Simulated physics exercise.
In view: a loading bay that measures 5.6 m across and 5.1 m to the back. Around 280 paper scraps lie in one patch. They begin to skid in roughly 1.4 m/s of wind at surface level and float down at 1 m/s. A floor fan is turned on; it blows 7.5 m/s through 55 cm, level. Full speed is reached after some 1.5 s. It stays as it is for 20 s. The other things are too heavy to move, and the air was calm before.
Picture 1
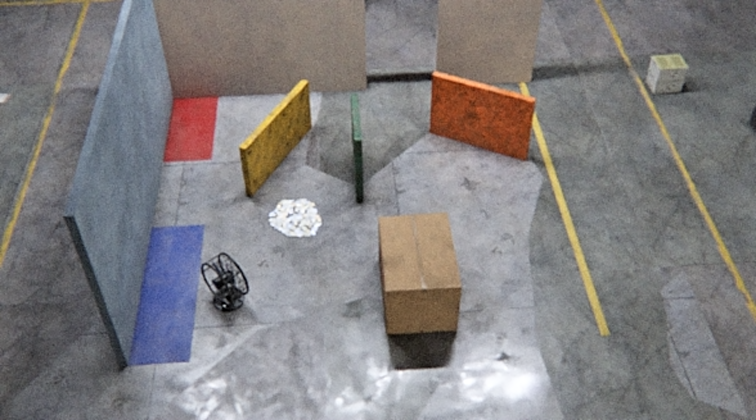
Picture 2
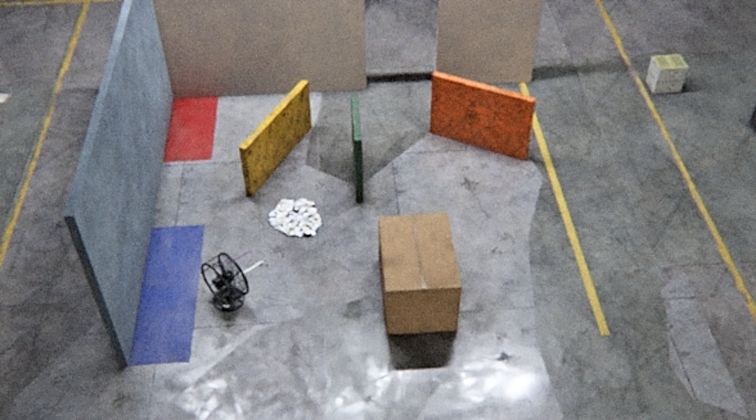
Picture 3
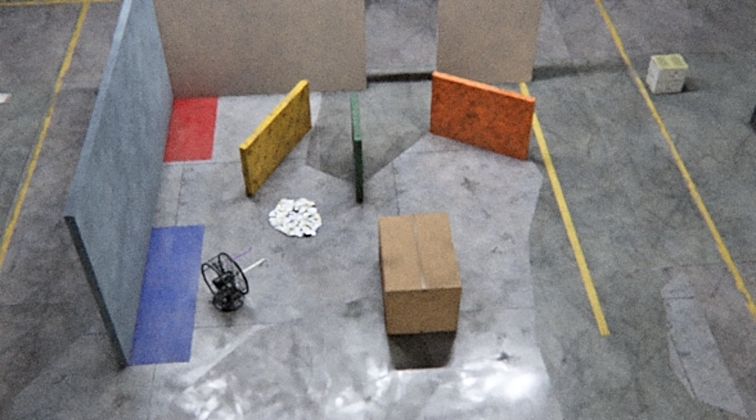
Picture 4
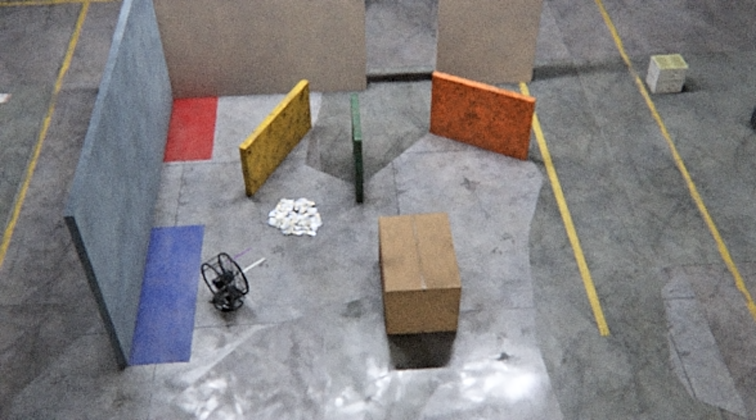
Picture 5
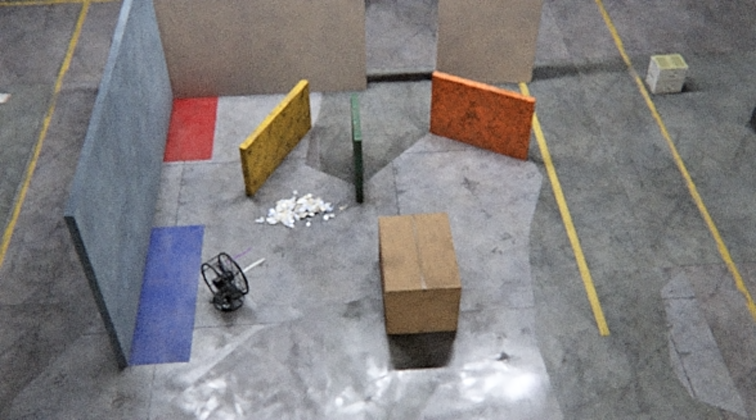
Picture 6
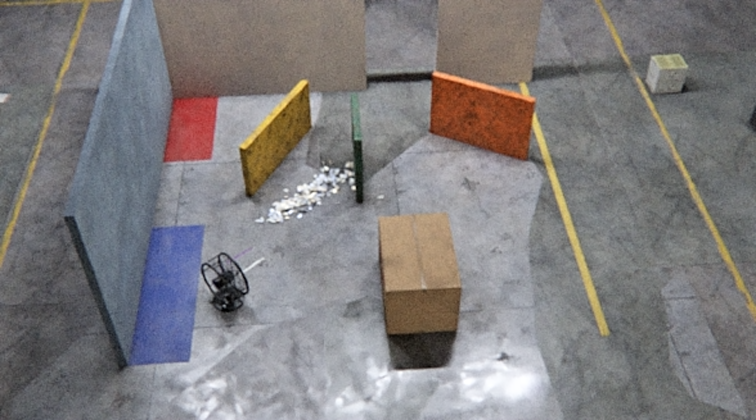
The clip shows a black floor fan near coloured panels and a cardboard box; a pale ribbon extends from the fan, then the initially still patch of white paper scraps loosens and spreads toward the upper right.
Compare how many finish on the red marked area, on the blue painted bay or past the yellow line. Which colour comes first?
The red one.
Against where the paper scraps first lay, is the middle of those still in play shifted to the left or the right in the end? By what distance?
Towards the left, some 0.4 m.
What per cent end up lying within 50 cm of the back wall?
Near 40 %.
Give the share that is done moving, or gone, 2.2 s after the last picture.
Near 0 %.
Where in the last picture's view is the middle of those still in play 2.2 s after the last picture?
Near (310, 147).
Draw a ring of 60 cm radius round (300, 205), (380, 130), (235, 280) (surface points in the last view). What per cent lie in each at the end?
In turn about 20 %, 0 %, 0 %.
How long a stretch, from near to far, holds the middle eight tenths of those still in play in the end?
About 2.4 m.
Then, 2.2 s after the last picture, 100 % are on the move or not yet settled, 0 % are on the blue painted bay, 4 % on the red marked area and 0 % past the yellow line; the middle of those still in play is near (310, 147).
Then, 4.6 s after the last picture, 93 % are on the move or not yet settled, 0 % are on the blue painted bay, 28 % on the red marked area and 0 % past the yellow line; the middle of those still in play is near (313, 120).
Then, 9.2 s after the last picture, 77 % are on the move or not yet settled, 0 % are on the blue painted bay, 40 % on the red marked area and 1 % past the yellow line; the middle of those still in play is near (284, 105).
Then, 18.2 s after the last picture, at the end, 1 % are on the blue painted bay, 38 % on the red marked area and 2 % past the yellow line; the middle of those still in play is near (269, 108).
